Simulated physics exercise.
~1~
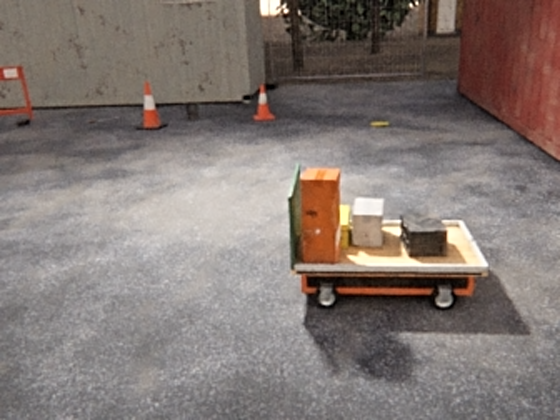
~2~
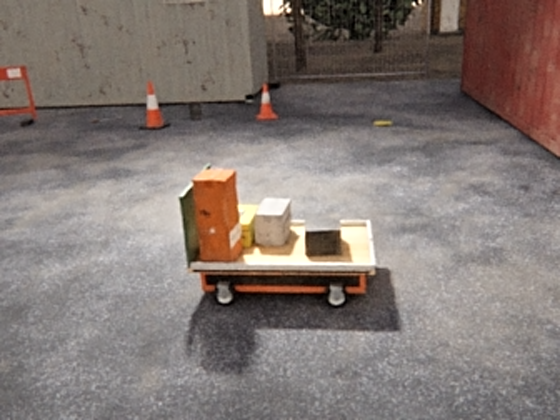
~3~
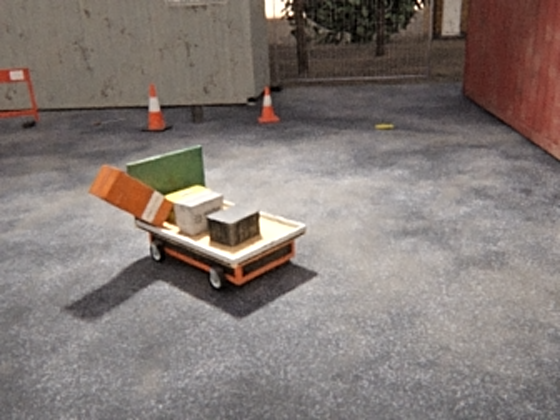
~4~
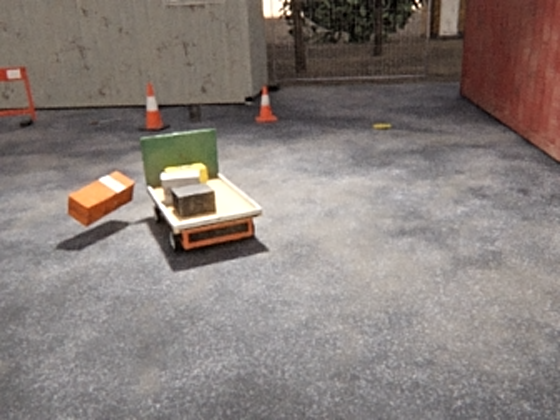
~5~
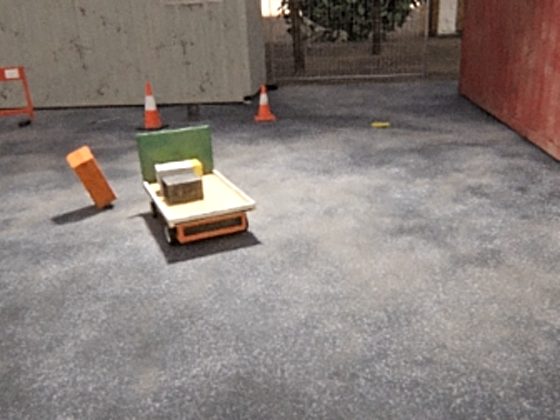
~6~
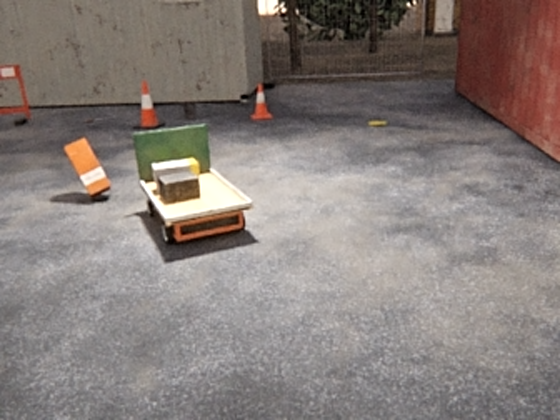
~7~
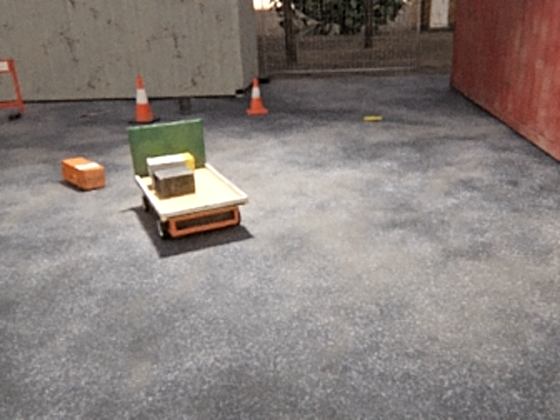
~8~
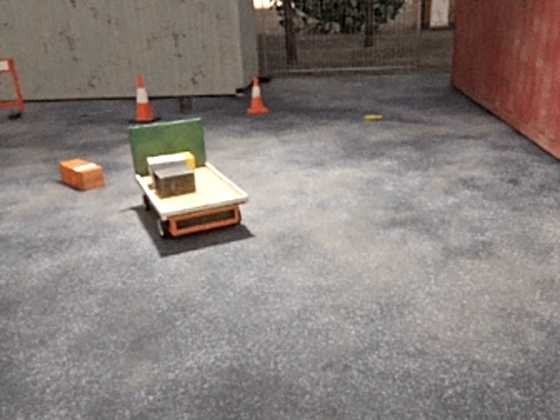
Paved yard with traffic cones, a loaded cart rolling left, turning and stopping as its tall orange box tumbles onto the ground.
